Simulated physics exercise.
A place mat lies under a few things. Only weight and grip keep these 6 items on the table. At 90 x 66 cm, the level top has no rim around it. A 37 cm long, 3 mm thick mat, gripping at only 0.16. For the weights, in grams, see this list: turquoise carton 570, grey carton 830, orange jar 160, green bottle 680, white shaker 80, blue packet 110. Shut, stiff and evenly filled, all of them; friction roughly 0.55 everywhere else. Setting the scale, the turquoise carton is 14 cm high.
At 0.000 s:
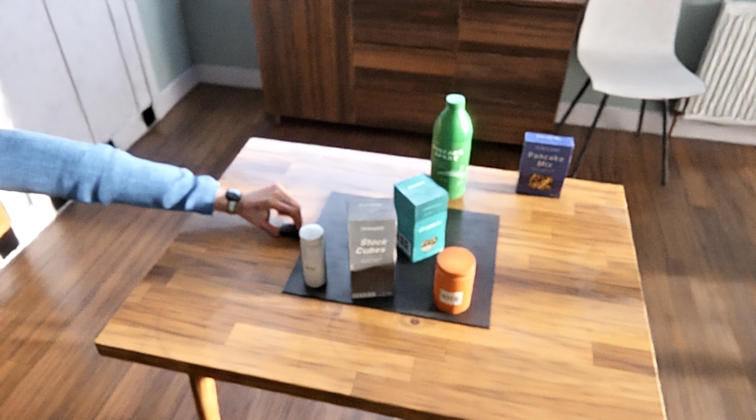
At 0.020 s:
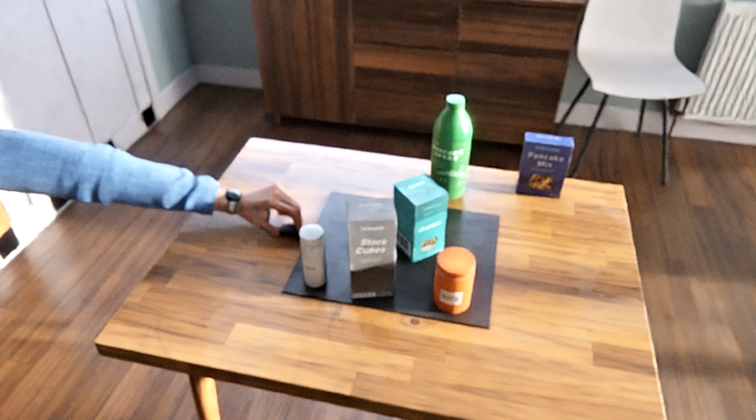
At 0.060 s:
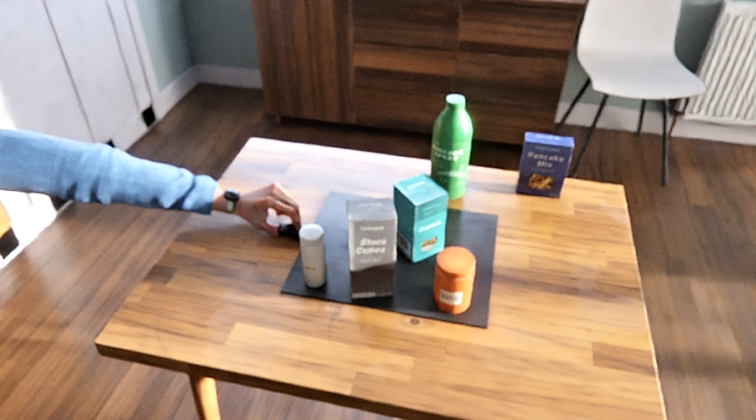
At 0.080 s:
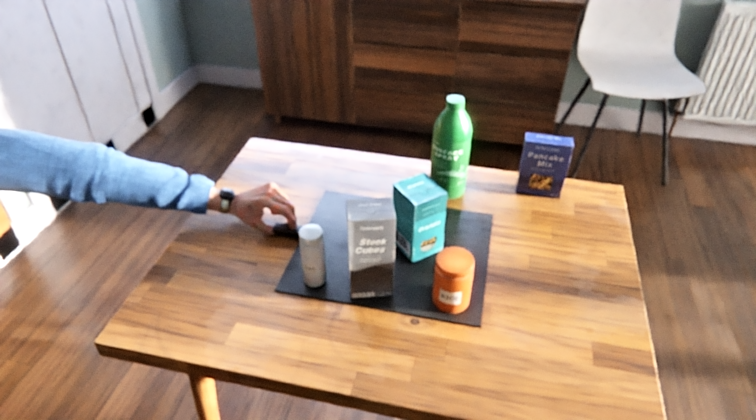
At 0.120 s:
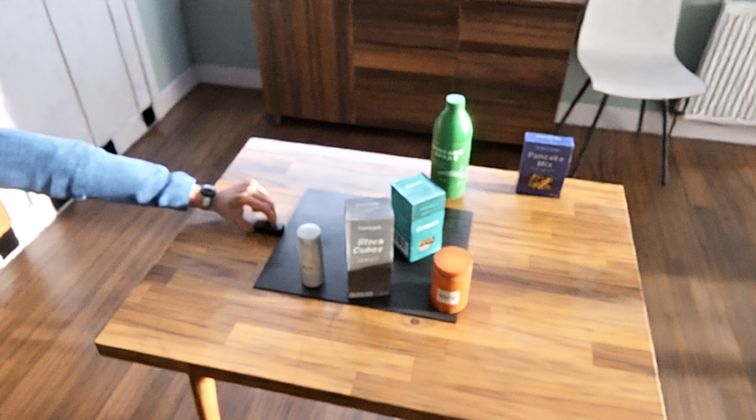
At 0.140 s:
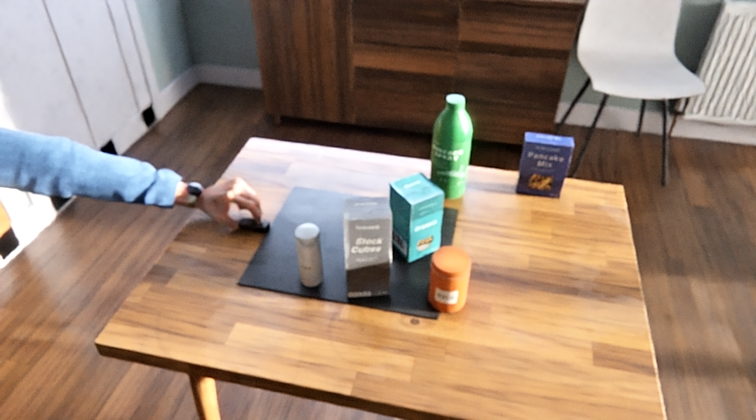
A hand in a blue sleeve grips the left edge of a dark mat on a wooden table, seen from slightly above by a still camera in a room with a wooden floor. A white shaker, grey carton, turquoise carton and orange jar stand on it, with a green bottle behind and a blue packet at right. After staying still, the mat slides left beneath the nearly unmoving items.
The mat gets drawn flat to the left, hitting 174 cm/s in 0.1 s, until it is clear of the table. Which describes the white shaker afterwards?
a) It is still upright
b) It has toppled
Option b: It has toppled.
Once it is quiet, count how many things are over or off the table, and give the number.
The number here is 1.
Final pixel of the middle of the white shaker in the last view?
End position: Roughly (234, 258).
After 0.24 s, mat pulled 26 cm; white shaker moved 3 cm near (297, 254); grey carton moved 3 cm; turquoise carton moved 3 cm.
After 0.34 s, mat pulled 44 cm; white shaker 4° off upright near (276, 251); grey carton 5° off upright; turquoise carton moved 3 cm.
After 0.54 s, mat pulled 78 cm; white shaker 39° off upright near (252, 247); grey carton moved 4 cm; turquoise carton moved 3 cm.
In the end (1.0 s), toppled on the table, white shaker; the other 5 under 6 cm from the start. At the end, from the last picture's camera, white shaker near (235, 258).
